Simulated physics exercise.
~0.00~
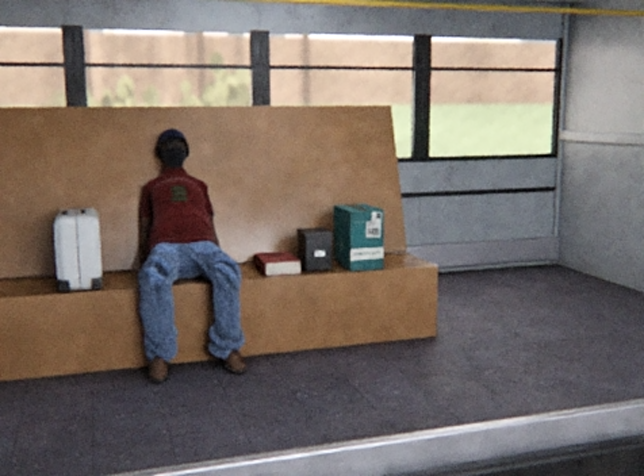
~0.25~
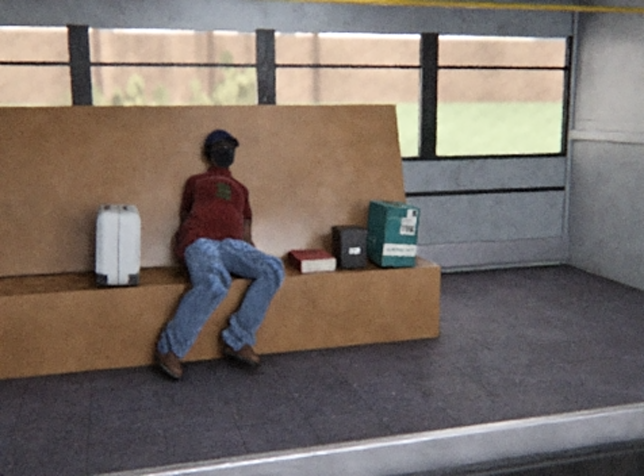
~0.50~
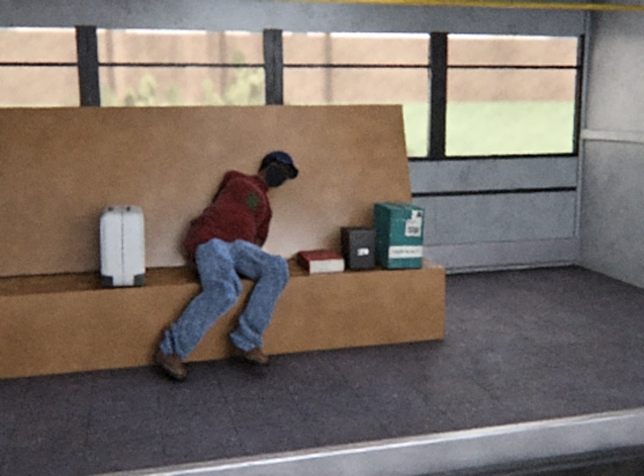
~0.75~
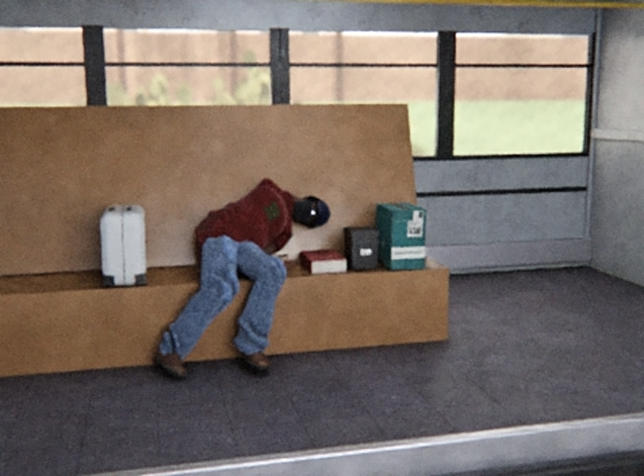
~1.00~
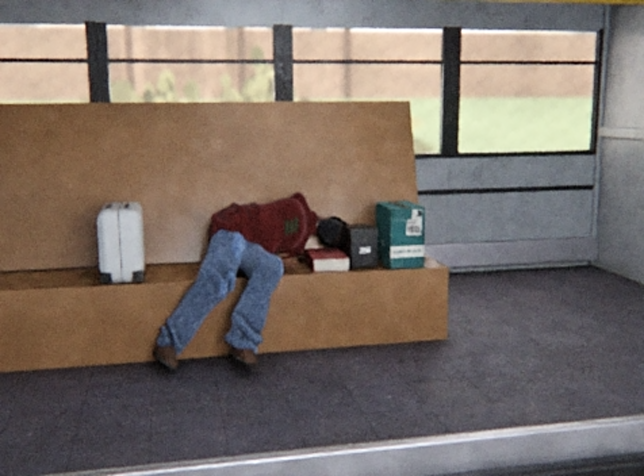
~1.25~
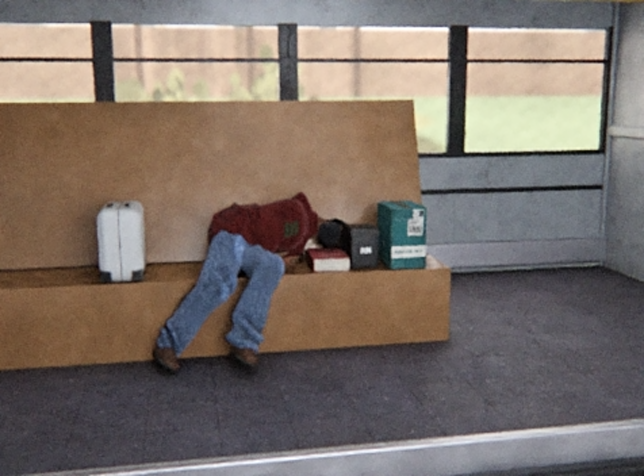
A person in a red top and jeans sat slumped on a long bench among a white case and other items, slid right, then toppled sideways and ended lying beside the red folder and black tub, with everything still on the seat.
